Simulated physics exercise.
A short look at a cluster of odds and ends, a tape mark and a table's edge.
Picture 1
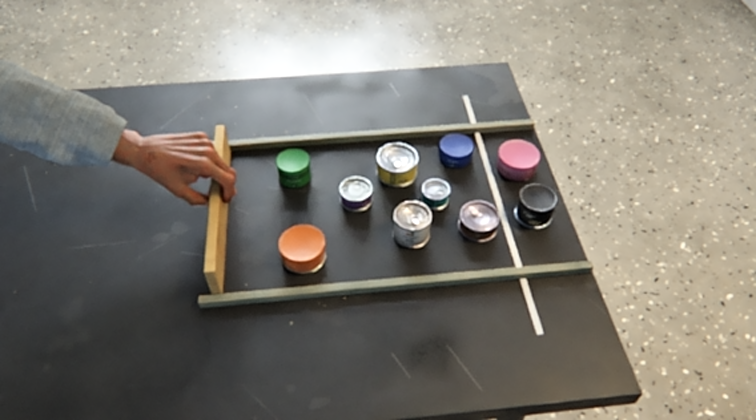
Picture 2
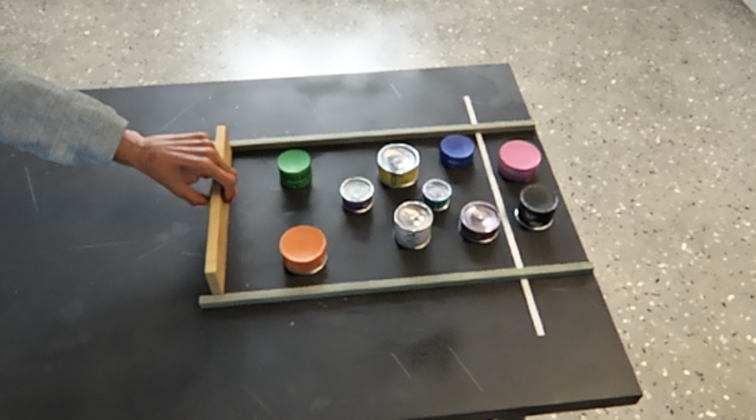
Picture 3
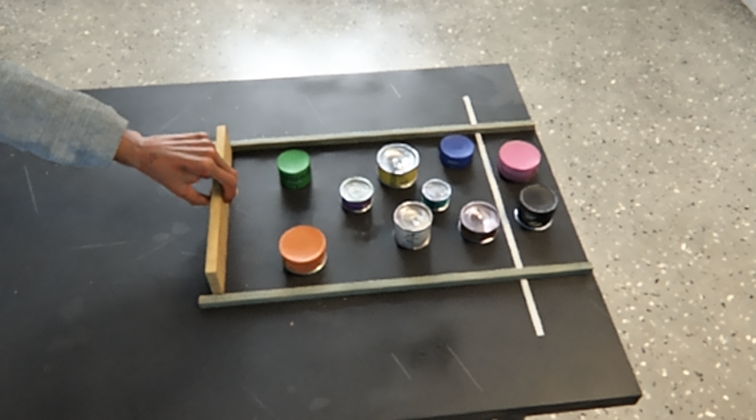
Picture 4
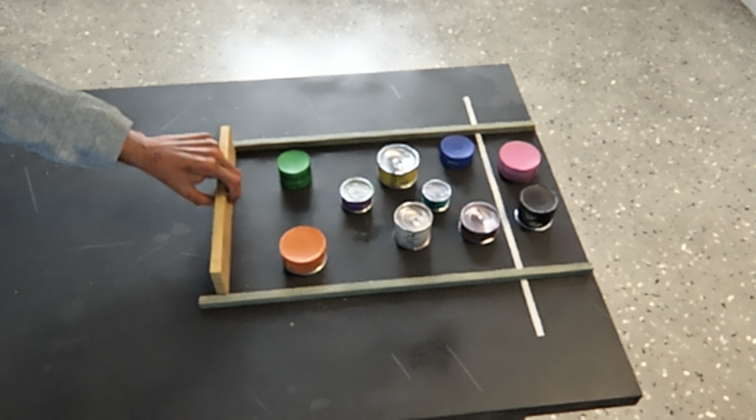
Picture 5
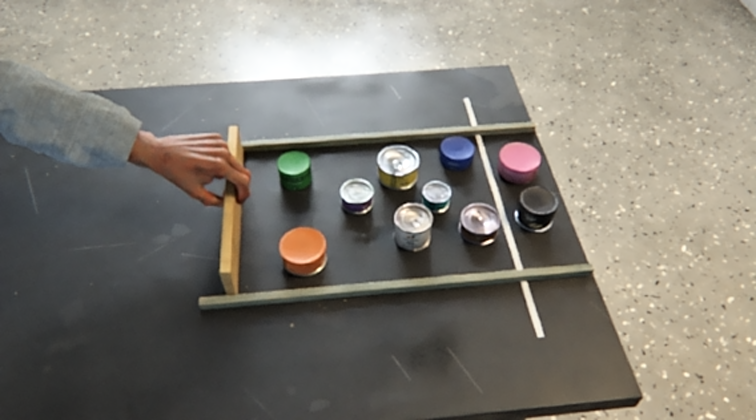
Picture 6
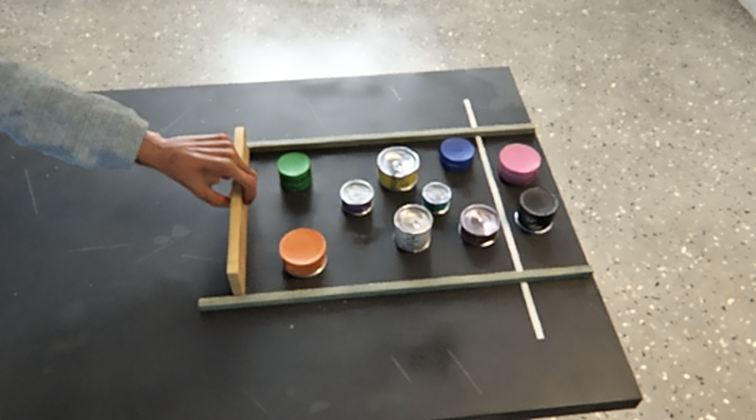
The clip opens on a dark table where a hand grips a wooden board at the left of two rails, with colourful tubs and tins between them and near a pale tape line. The hand then slides the board slightly right, while the containers stay essentially still.
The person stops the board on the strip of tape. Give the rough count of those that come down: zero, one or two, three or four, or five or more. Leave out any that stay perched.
Outcome: The number that fall off is one or two.
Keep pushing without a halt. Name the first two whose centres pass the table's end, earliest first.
They are the black tin, the pink tub.
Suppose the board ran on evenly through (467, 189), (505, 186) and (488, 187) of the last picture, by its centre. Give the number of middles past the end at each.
In that order 1, 2 and 2.
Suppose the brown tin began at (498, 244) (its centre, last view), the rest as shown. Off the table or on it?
The brown tin stays on.
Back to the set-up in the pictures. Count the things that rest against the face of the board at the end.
In contact: 4.
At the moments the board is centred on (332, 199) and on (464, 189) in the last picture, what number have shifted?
At the one place 2, at the other 10.
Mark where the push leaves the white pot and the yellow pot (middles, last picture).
The white pot stops around (524, 212); the yellow pot around (540, 171).
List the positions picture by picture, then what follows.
In the first picture, black tin (536, 206); pink tub (518, 161); brown tin (479, 221); board (219, 204); tape (497, 196).
In the second picture, pink tub (519, 162); white pot (413, 226).
In the third picture, brown tin (479, 223); purple pot (357, 195).
In the fourth picture, black tin (536, 208); blue tub (457, 153).
In the fifth picture, pink tub (519, 163); board (233, 205).
In the sixth picture, black tin (536, 210); pink tub (519, 165); brown tin (479, 226); board (240, 206); tape (498, 200).
Early on, none off yet; black tin at rest near (536, 210); pink tub at rest near (519, 165); brown tin at rest near (479, 226).
A while later, none off yet; black tin moving near (542, 210); pink tub at rest near (519, 165); brown tin travelled about its own width near (506, 220).
Finally, the number that fall off is one or two; lost, pink tub and black tin.
